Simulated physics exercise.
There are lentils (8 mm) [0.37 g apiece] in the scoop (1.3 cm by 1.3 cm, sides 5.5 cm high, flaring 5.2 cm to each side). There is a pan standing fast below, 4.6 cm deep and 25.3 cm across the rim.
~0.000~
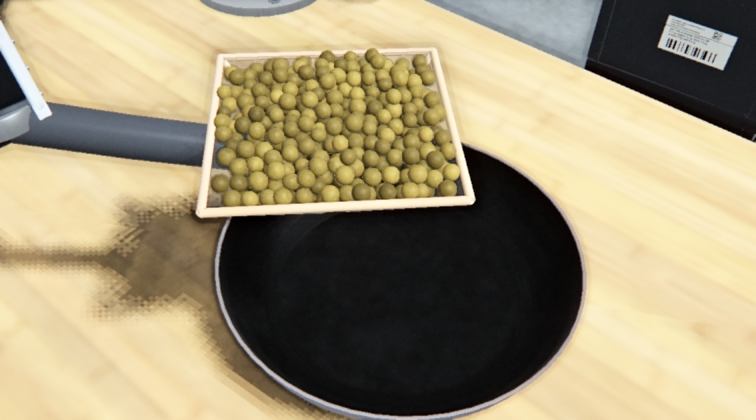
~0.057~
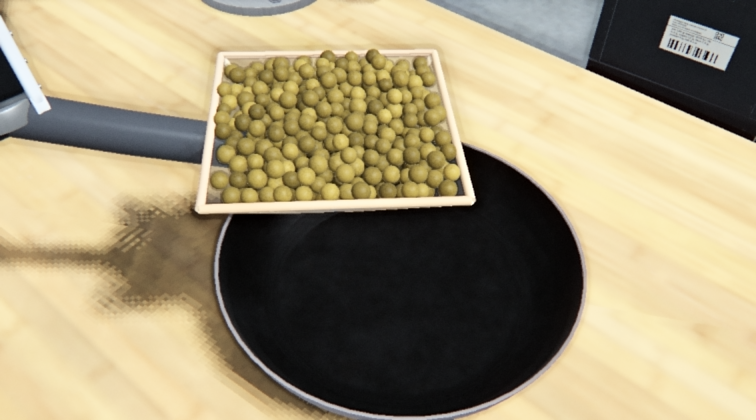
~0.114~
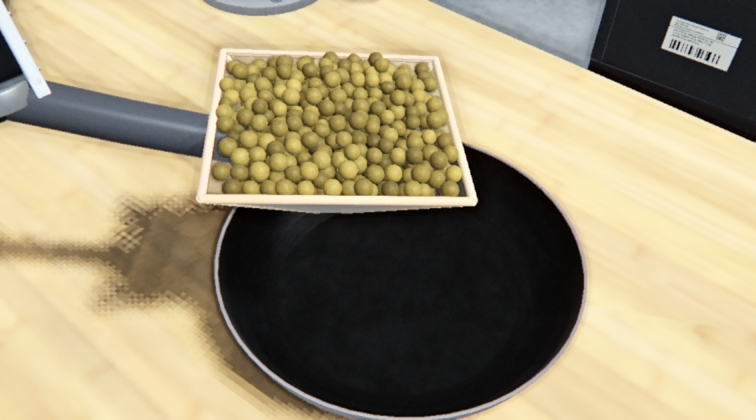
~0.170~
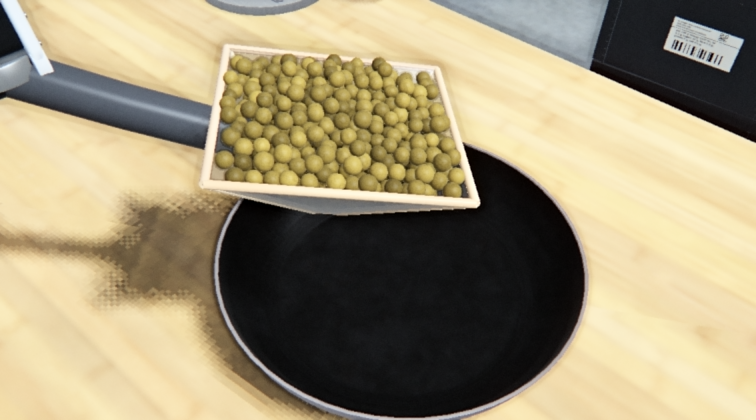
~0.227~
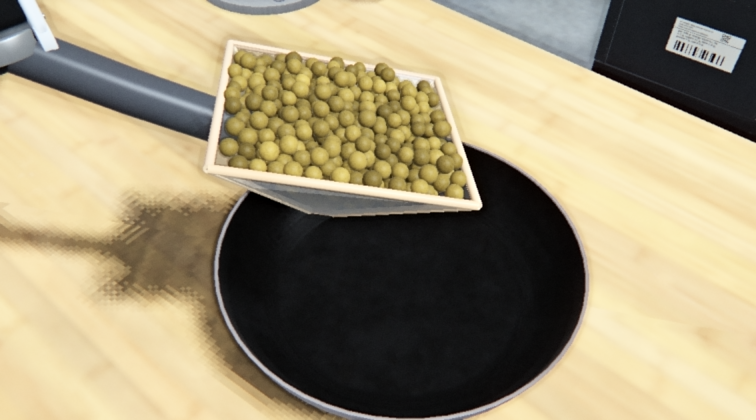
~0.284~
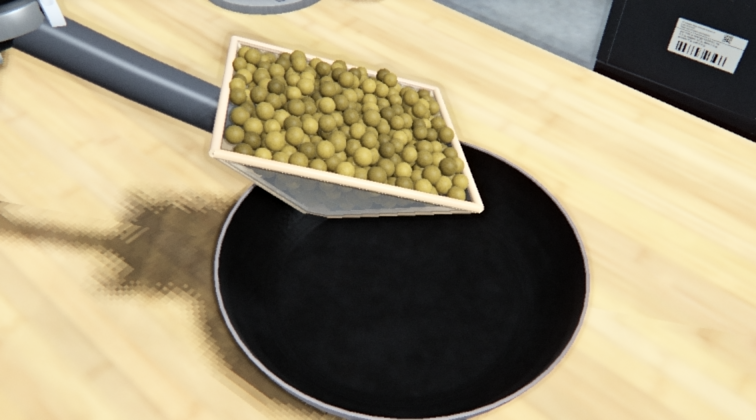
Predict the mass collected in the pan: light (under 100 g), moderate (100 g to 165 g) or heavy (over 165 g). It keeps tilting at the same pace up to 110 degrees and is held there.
The amount tops the middle band.
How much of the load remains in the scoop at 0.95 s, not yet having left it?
About 25 percent of the load.
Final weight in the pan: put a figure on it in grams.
Mass reading, approx.: 210 g.
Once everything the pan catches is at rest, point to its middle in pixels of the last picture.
Centre: Approx. (434, 271).
After 0.65 s, tilt 53 degrees; 0 g in the pan, scoop holds 100 %.
After 0.95 s, tilt 80 degrees; 115 g in the pan, scoop holds 25 %.
Then, at 1.23 s, tilt 105 degrees; 213 g in the pan, scoop holds 0 %.
Then, at 1.50 s, tilt 110 degrees; 213 g in the pan, scoop holds 0 %.
In the end, at 1.8 s, 213 g in the pan, scoop holds 0 %.
